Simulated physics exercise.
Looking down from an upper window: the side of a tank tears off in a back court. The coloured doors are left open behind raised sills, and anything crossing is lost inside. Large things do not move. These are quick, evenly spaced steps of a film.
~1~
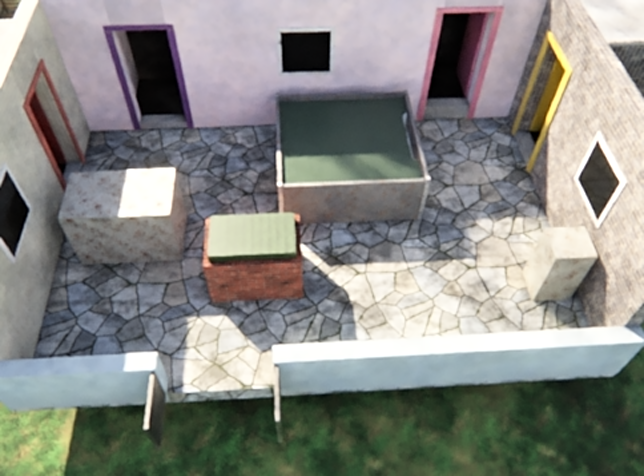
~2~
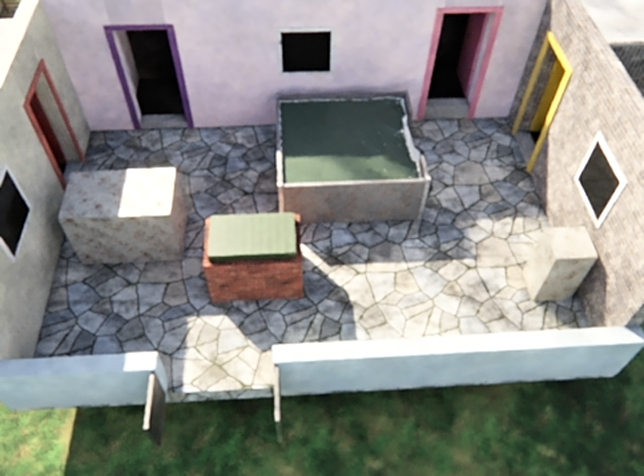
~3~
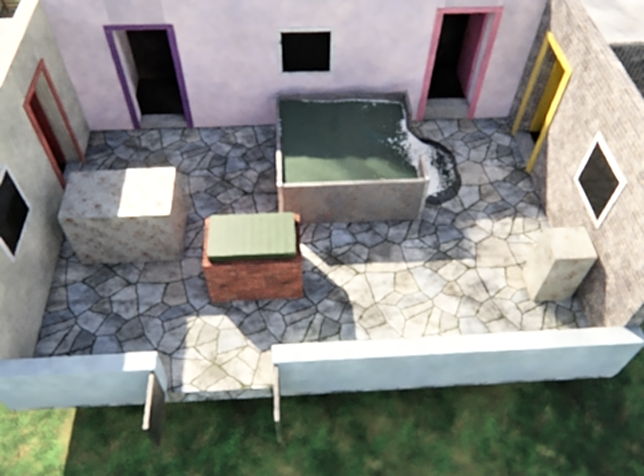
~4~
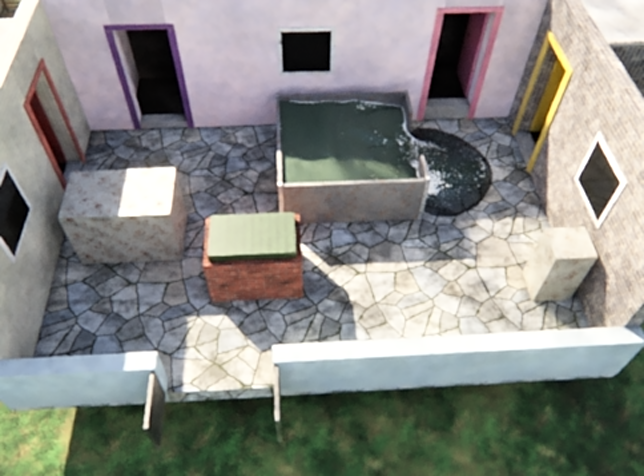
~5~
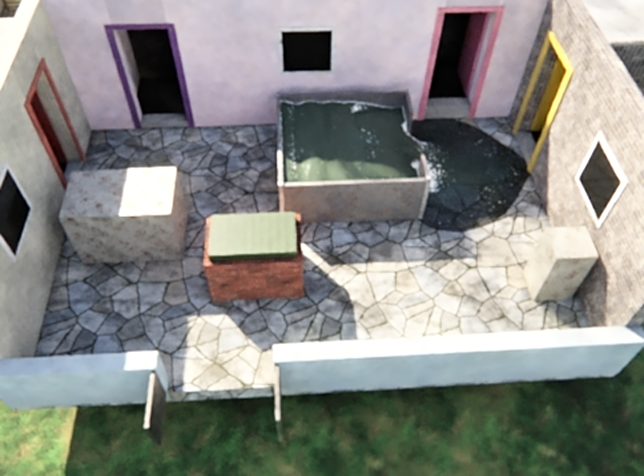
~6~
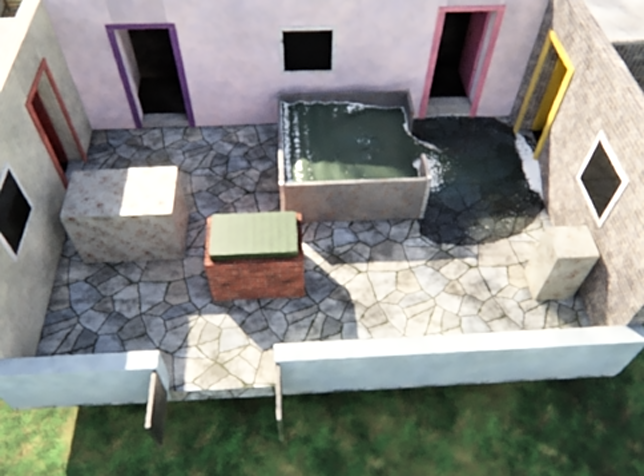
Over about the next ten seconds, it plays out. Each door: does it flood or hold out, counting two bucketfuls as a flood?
My prediction: The purple door never tops two buckets; the yellow door tops two buckets; the pink door never tops two buckets; the red door never tops two buckets.
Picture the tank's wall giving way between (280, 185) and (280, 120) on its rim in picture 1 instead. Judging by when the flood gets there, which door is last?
That would be the yellow-painted one.
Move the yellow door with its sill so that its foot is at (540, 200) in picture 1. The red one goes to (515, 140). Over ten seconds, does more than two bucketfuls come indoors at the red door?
Red door: Goes past it.
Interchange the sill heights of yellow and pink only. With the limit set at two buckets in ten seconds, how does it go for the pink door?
Reading - pink door: Above the limit.
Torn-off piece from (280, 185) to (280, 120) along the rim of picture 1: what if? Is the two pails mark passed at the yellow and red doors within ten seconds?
One by one: The yellow one is under, the red one passes that mark.
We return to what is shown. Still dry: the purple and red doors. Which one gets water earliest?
I choose the door marked purple.
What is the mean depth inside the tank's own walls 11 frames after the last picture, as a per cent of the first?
Estimate: Some 56 %.
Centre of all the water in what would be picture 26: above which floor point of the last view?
Centre of mass: Roughly (417, 191).
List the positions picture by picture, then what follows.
Still water in the tank at (347, 139), in the first picture.
Water pours out at (410, 160) and has run to a hidden place, in the second picture.
The front is at (448, 154), out from the gap at (409, 161), in the third picture.
Water pours out at (410, 161) and has run to (488, 178), in the fourth picture.
The front is at (522, 162), out from the gap at (410, 161), in the fifth picture.
Water pours out at (411, 160) and has run to (535, 149), in the sixth picture.
A moment on, water covers 20 % of the floor; the purple door not reached, the yellow door far over two buckets in, the pink door wet at the sill, nothing in, the red door not reached.
Next, water covers 25 % of the floor; the purple door not reached, the yellow door far over two buckets in, the pink door wet at the sill, nothing in, the red door not reached.
Then, water covers 50 % of the floor; the purple door not reached, the yellow door far over two buckets in, the pink door wet at the sill, nothing in, the red door not reached.
Later, water covers 80 % of the floor; the purple door wet at the sill, nothing in, the yellow door far over two buckets in, the pink door wet at the sill, nothing in, the red door not reached.
In the end, water covers 95 % of the floor; the purple door wet at the sill, nothing in, the yellow door far over two buckets in, the pink door wet at the sill, nothing in, the red door wet at the sill, nothing in.
